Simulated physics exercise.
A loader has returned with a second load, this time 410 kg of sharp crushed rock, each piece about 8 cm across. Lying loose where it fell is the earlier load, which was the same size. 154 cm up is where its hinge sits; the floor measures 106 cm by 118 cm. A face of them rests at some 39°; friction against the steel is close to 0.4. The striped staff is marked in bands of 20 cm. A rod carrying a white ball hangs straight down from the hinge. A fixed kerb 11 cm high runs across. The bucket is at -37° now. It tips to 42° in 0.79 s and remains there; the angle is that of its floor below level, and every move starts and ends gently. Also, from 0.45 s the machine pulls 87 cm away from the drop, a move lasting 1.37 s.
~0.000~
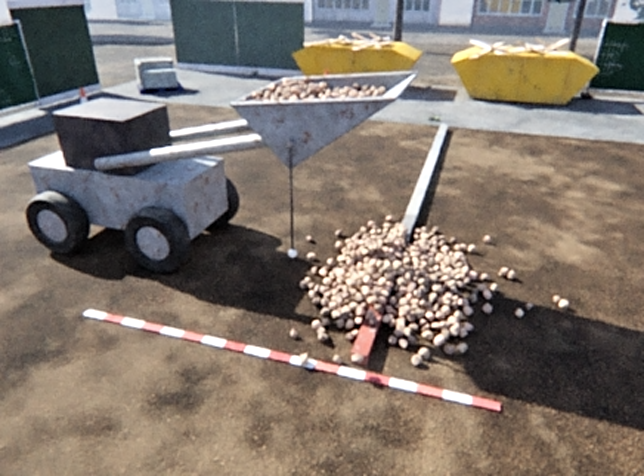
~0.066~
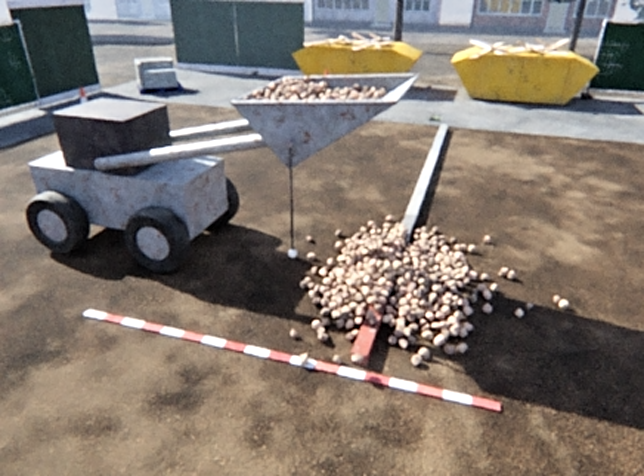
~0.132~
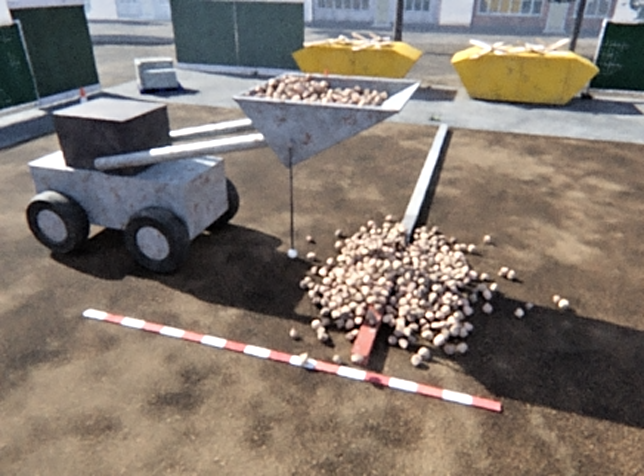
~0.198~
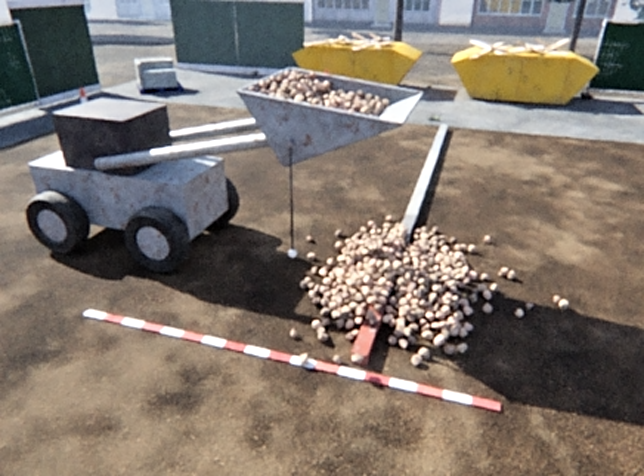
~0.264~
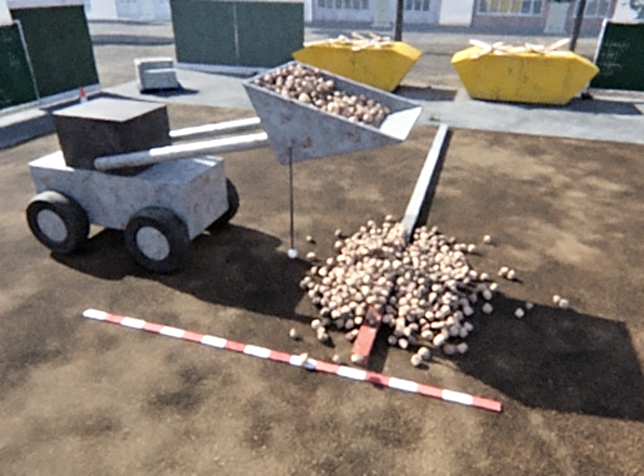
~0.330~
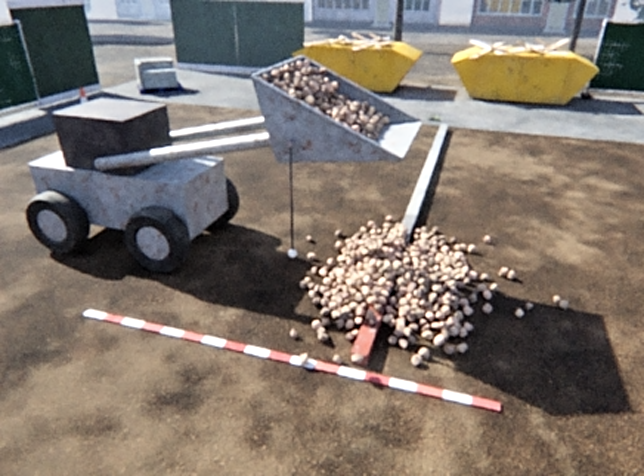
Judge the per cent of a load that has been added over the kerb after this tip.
The added amount is roughly 24 per cent of a load.
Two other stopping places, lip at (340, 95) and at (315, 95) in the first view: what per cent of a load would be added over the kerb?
Case one about 0 %, case two about 0 %.
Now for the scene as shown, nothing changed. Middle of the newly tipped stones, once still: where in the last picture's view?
Around (360, 262) in the last picture.
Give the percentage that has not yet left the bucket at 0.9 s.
It holds some 75 percent.
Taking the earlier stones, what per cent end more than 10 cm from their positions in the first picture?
Roughly 5 per cent of them.
After 0.6 s the floor is at 29°; in per cent of one load, 100 in the bucket, 58 on this side of the kerb, 42 over the kerb; the foremost stones are at (520, 295).
After 0.9 s the floor is at 42°; in per cent of one load, 74 in the bucket, 83 on this side of the kerb, 42 over the kerb; the foremost stones are at (520, 295).
After 2.3 s the floor is at 42°; in per cent of one load, 0 in the bucket, 134 on this side of the kerb, 66 over the kerb; the foremost stones are at (532, 287).
After 5.0 s the floor is at 42°; in per cent of one load, 0 in the bucket, 134 on this side of the kerb, 66 over the kerb; the foremost stones are at (532, 287). Net gain over the kerb, 24.
